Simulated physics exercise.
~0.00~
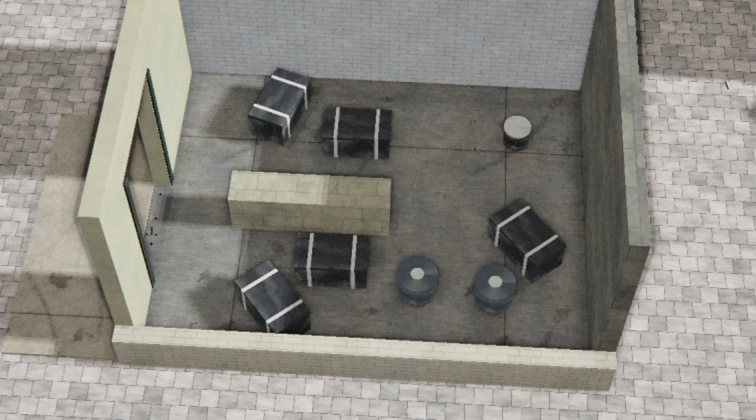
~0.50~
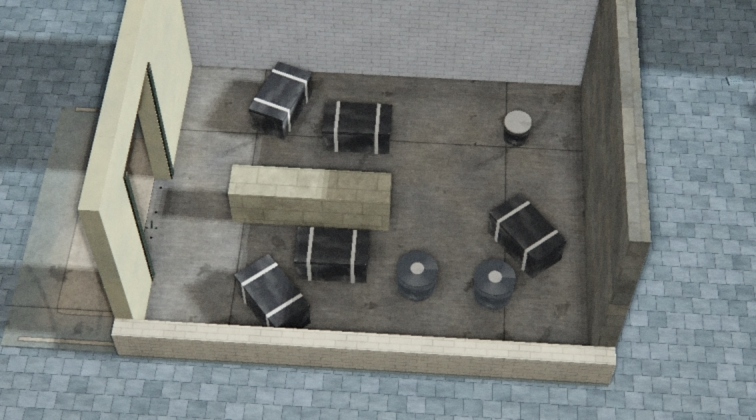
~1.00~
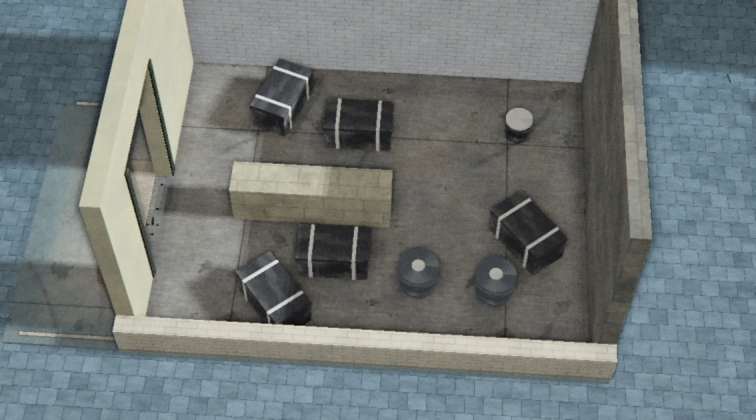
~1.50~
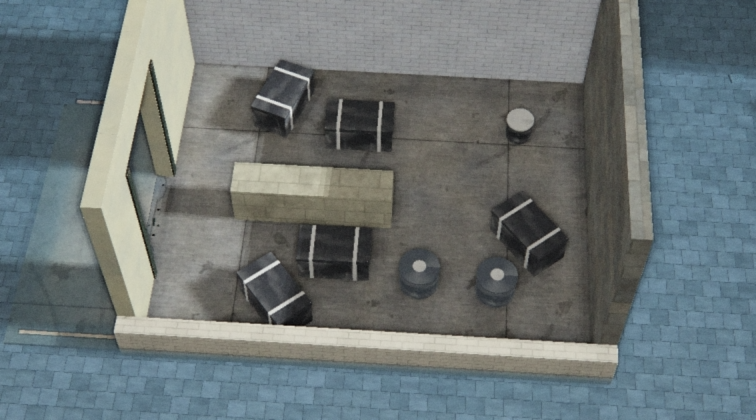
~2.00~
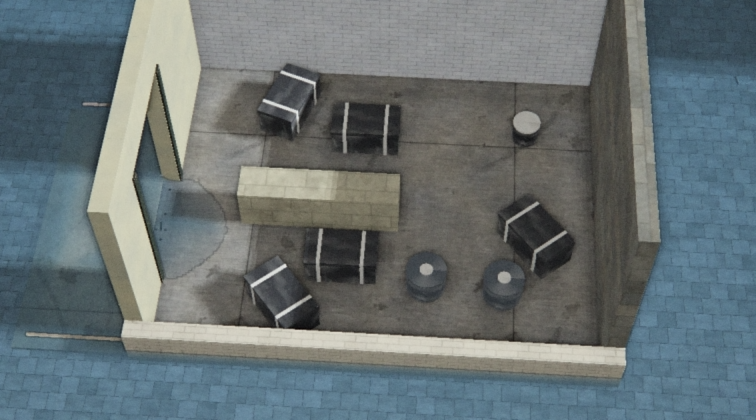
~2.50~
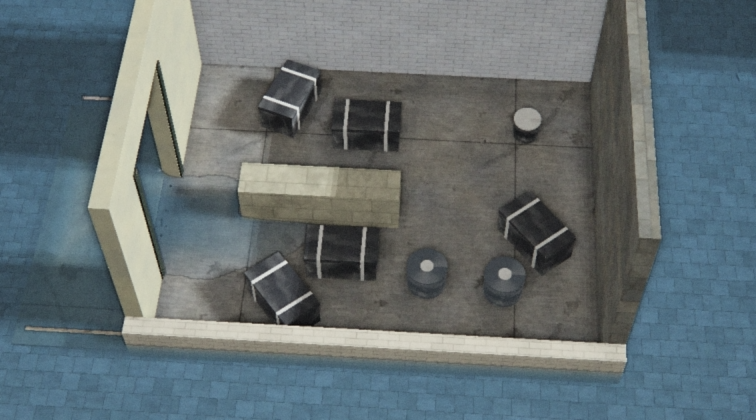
In a small roofless office seen from high above, blue water spread over the paving outside and then crept in through the doorway on the left, while the strapped dark trunks and round tubs stayed put.
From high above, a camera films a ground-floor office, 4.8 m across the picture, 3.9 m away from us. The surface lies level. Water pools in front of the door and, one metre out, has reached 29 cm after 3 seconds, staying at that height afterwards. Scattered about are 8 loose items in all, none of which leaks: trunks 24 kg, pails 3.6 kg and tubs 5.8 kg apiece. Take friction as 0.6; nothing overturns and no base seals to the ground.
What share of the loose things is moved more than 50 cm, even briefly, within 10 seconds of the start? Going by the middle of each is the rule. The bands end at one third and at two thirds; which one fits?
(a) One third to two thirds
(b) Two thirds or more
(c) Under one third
Two thirds or more.
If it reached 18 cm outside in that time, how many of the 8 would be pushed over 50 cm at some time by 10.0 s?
That would make 4 of them.
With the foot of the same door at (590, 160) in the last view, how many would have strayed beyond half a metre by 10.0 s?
So the tally would be 3.
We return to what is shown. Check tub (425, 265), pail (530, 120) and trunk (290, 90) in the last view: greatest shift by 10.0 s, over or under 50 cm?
Result, in order: Exceeded / exceeded / exceeded.
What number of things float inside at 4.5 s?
At that time the total is 1.
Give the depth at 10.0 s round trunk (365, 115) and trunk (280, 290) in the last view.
Depths: Near 11 cm, then near 14 cm.
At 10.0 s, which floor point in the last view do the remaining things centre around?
Roughly at (471, 137).
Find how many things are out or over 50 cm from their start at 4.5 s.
By then 1.
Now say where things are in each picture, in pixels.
In the first frame, a trunk at (528, 231), on the bottom; a pail at (518, 126), on the bottom; water covers 0.0 m2; 0 of 8 have shifted.
In the second frame, a trunk at (528, 226), on the bottom; a pail at (518, 121), on the bottom; 0.0 m2 under water; 0 of 8 have shifted.
In the third frame, a trunk at (529, 223) rests on the ground; a pail at (519, 118), on the bottom; water covers 0.0 m2; 0 of 8 have shifted.
In the fourth frame, a trunk at (530, 224), on the bottom; a pail at (521, 119), on the bottom; 0.0 m2 under water; 0 of 8 have shifted.
In the fifth frame, a trunk at (537, 227), on the bottom; a pail at (527, 122), on the bottom; 0.6 m2 under water; 0 of 8 have shifted.
In the sixth frame, a trunk at (537, 223) rests on the ground; a pail at (528, 118) rests on the ground; water covers 1.4 m2; 0 of 8 have shifted.
After 3.5 s 0 of 8 are over 50 cm from their spots; 0 afloat.
After 4.5 s 1 of 8 are over 50 cm from their spots; 1 afloat.
After 7.0 s 5 of 8 are over 50 cm from their spots; 6 afloat.
After 10.0 s 7 of 8 are over 50 cm from their spots, and 7 have been at some point; 8 afloat.
